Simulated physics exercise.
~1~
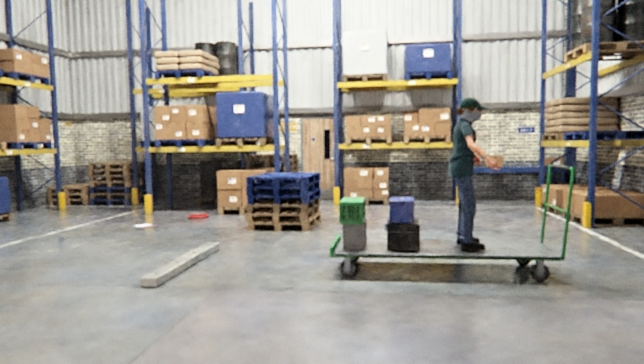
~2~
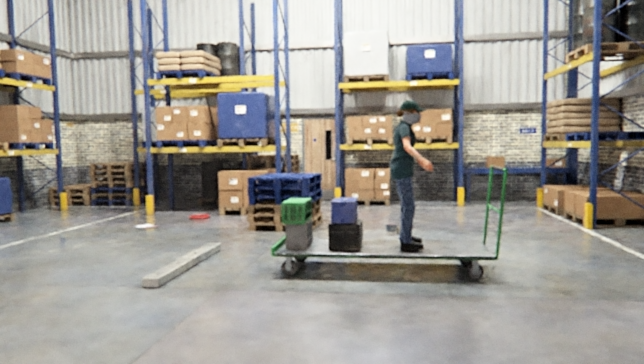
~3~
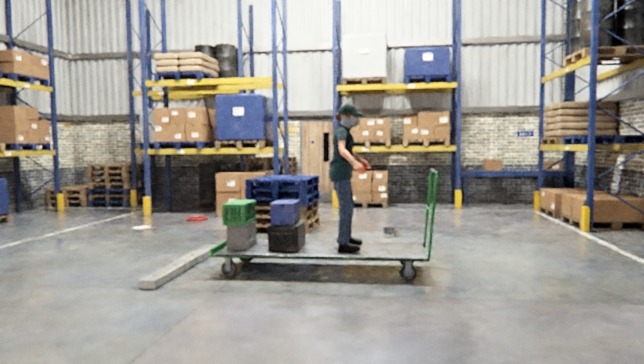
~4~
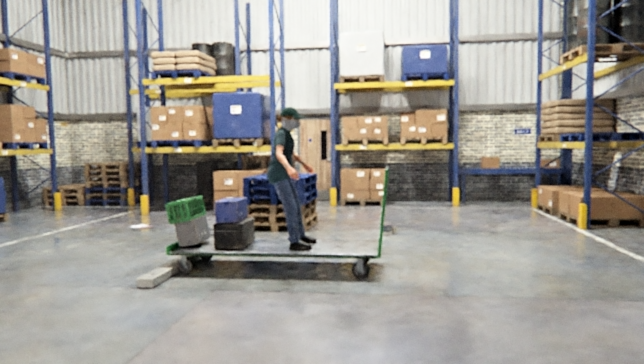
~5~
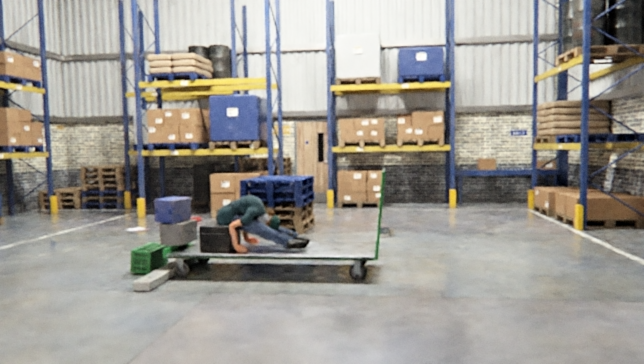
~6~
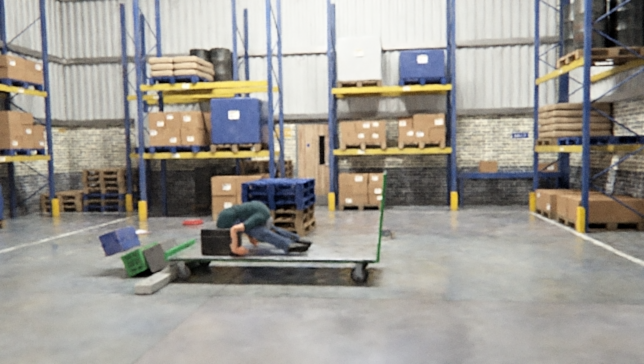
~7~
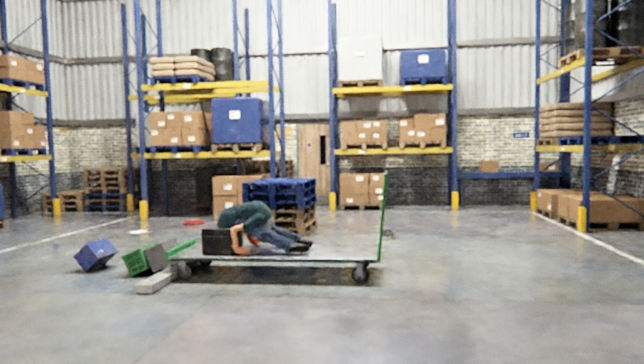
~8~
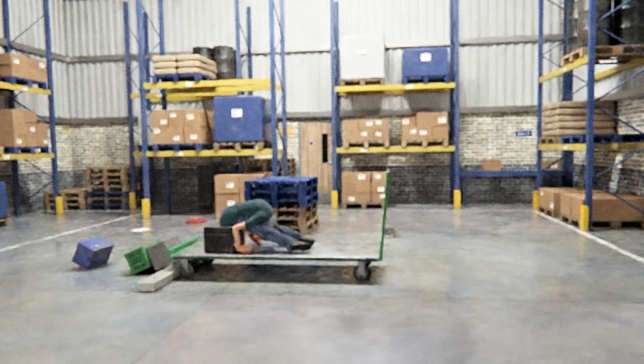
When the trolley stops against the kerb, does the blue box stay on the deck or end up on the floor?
The blue box ends up on the floor. It tips over the front of the trolley and comes to rest to the left of the kerb.
Person riding a trolley left into a kerb, folding forward behind a black toolbox that stays aboard while three containers tumble off.
